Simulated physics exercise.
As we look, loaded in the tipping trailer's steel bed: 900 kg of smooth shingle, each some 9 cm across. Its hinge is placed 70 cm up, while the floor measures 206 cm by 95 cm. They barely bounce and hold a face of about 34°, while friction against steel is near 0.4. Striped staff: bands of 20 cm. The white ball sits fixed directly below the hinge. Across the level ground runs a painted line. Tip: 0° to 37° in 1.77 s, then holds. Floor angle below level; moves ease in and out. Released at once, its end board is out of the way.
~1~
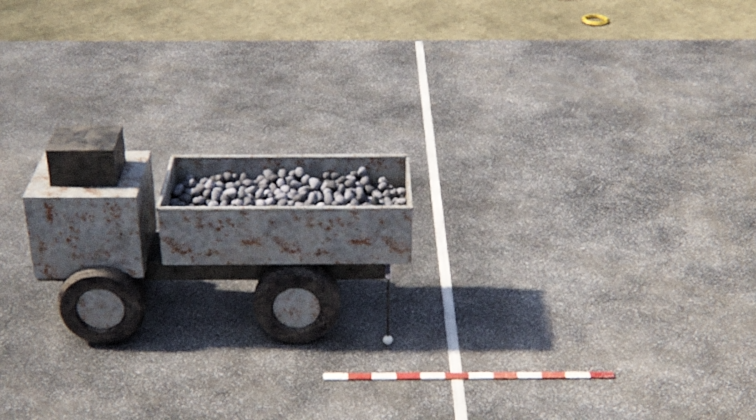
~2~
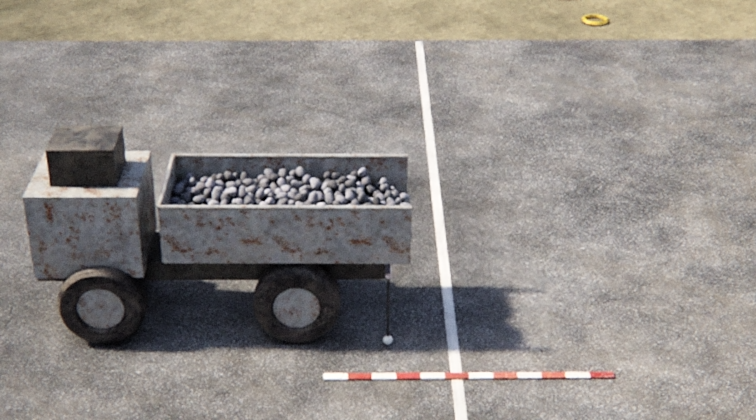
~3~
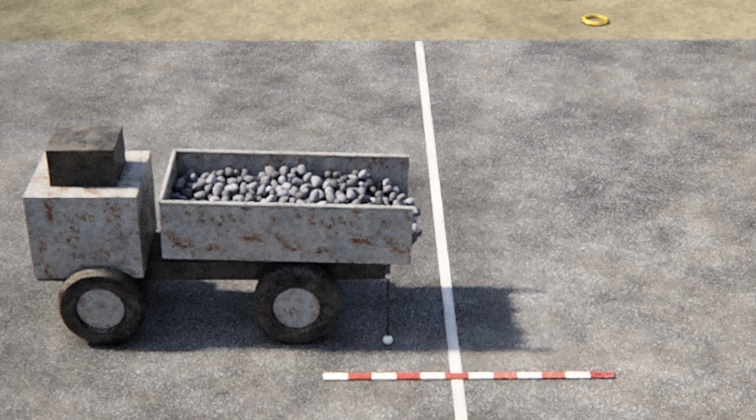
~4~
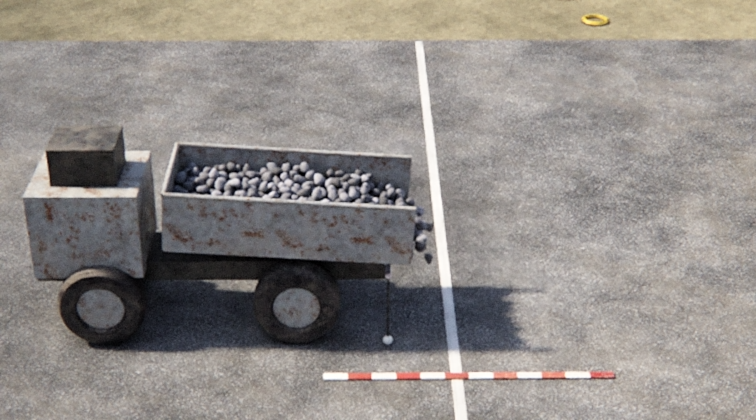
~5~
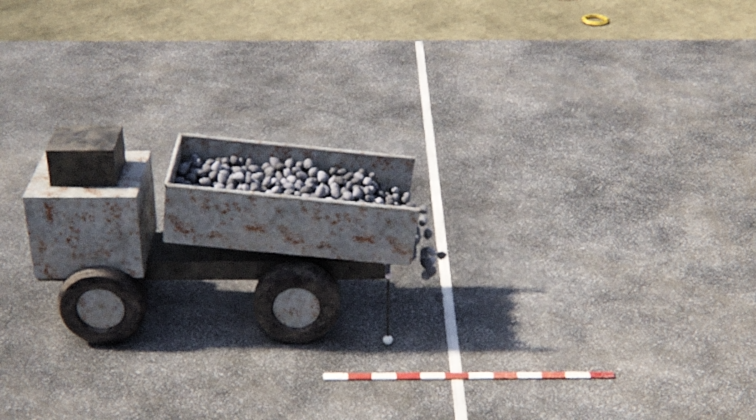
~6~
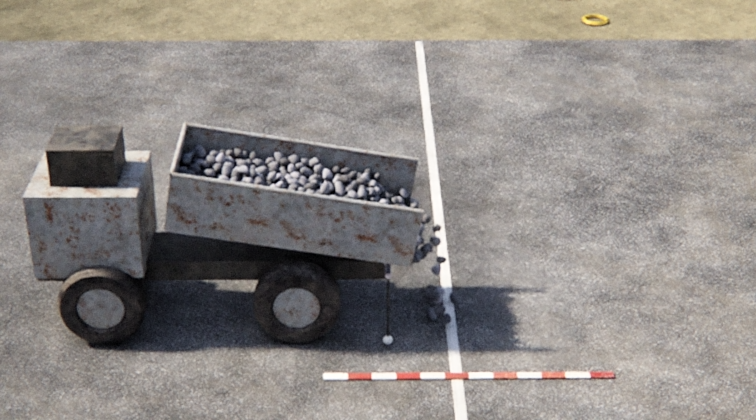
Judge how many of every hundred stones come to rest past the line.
Near 80.
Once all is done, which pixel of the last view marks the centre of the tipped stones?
Somewhere around (505, 303) in the last picture.
A little later the floor is at 31°; 79 % in the bed, 14 % short of the line, 7 % past the line; the foremost stones are at (489, 296).
Then the floor is at 37°; 44 % in the bed, 23 % short of the line, 34 % past the line; the foremost stones are at (552, 299).
Later still the floor is at 37°; 16 % in the bed, 25 % short of the line, 60 % past the line; the foremost stones are at (598, 297).
In the end the floor is at 37°; 0 % in the bed, 18 % short of the line, 82 % past the line; the foremost stones are at (678, 325).
